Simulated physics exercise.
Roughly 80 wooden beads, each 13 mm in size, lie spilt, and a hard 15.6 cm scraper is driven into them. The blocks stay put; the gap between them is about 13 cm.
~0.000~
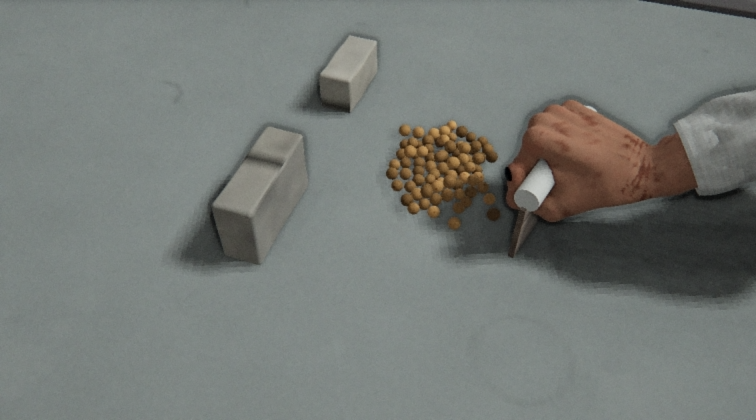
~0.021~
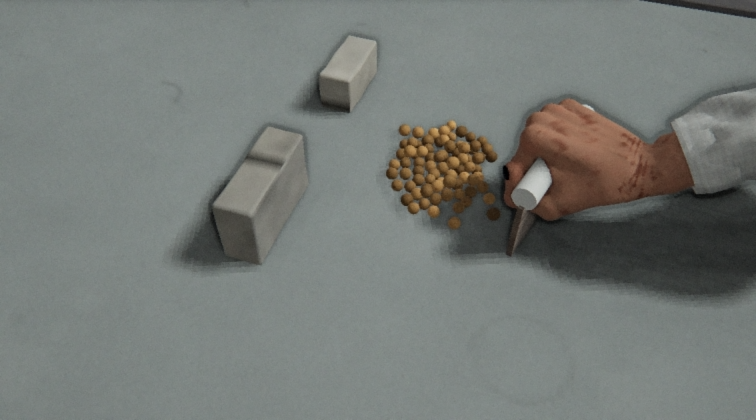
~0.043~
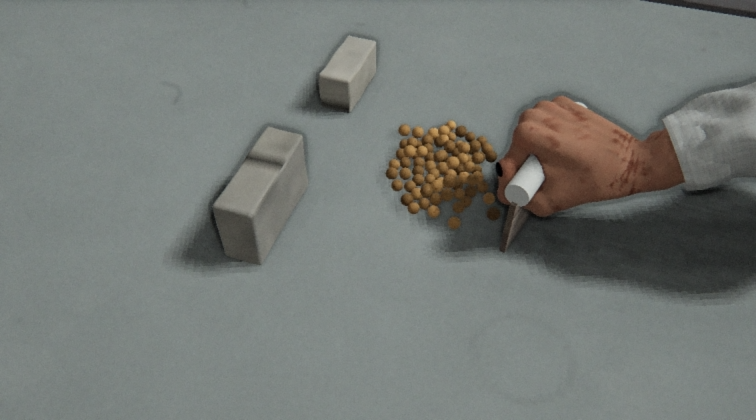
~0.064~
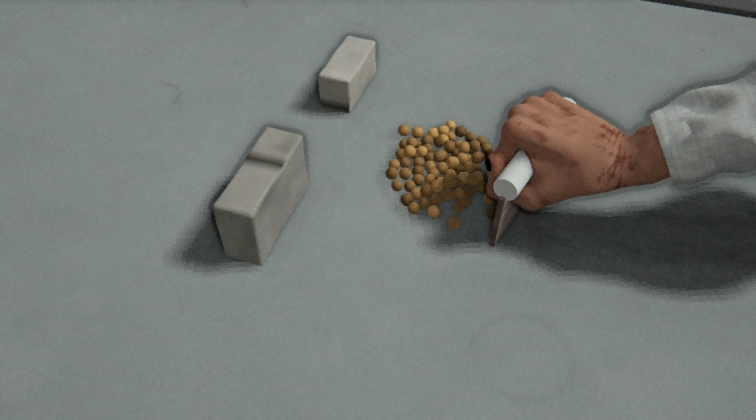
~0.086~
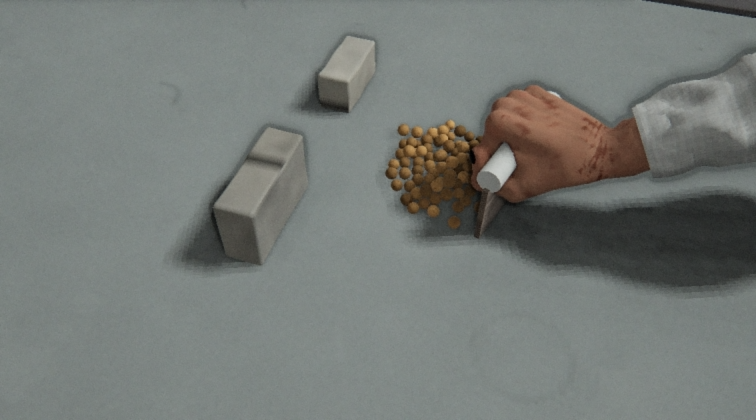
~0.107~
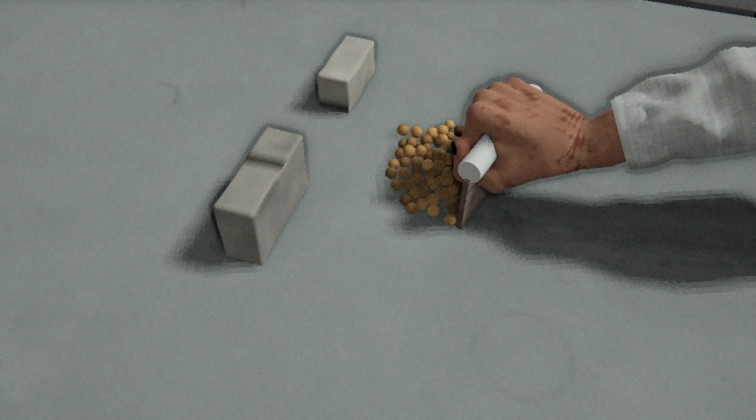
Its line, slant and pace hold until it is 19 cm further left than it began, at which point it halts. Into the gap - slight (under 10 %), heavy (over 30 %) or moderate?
A lot gets into or through the gap.
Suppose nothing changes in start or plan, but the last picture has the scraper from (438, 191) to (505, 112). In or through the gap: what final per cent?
50 %.
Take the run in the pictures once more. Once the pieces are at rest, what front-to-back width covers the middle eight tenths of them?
About 26 cm.
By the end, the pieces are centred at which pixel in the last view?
I'd put it somewhere around (341, 110) in the last picture.
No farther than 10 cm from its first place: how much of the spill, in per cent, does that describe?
10 per cent, about.
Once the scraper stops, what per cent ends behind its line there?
That share comes to some 10 per cent.
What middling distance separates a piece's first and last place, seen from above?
That comes to some 22 cm.
After 0.24 s, scraper 18 cm from its start, spill 23 cm wide; in or through the gap 5 %, held up before the blocks 95 %.
Then, at 0.38 s, scraper 20 cm from its start, spill 32 cm wide; in or through the gap 45 %, round the far block 10 %, held up before the blocks 45 %.
After 0.50 s, scraper 20 cm from its start, spill 37 cm wide; in or through the gap 45 %, round the far block 10 %, held up before the blocks 40 %.
At rest (1.6 s), in or through the gap 45 %, round the near block 5 %, round the far block 10 %, held up before the blocks 40 %.
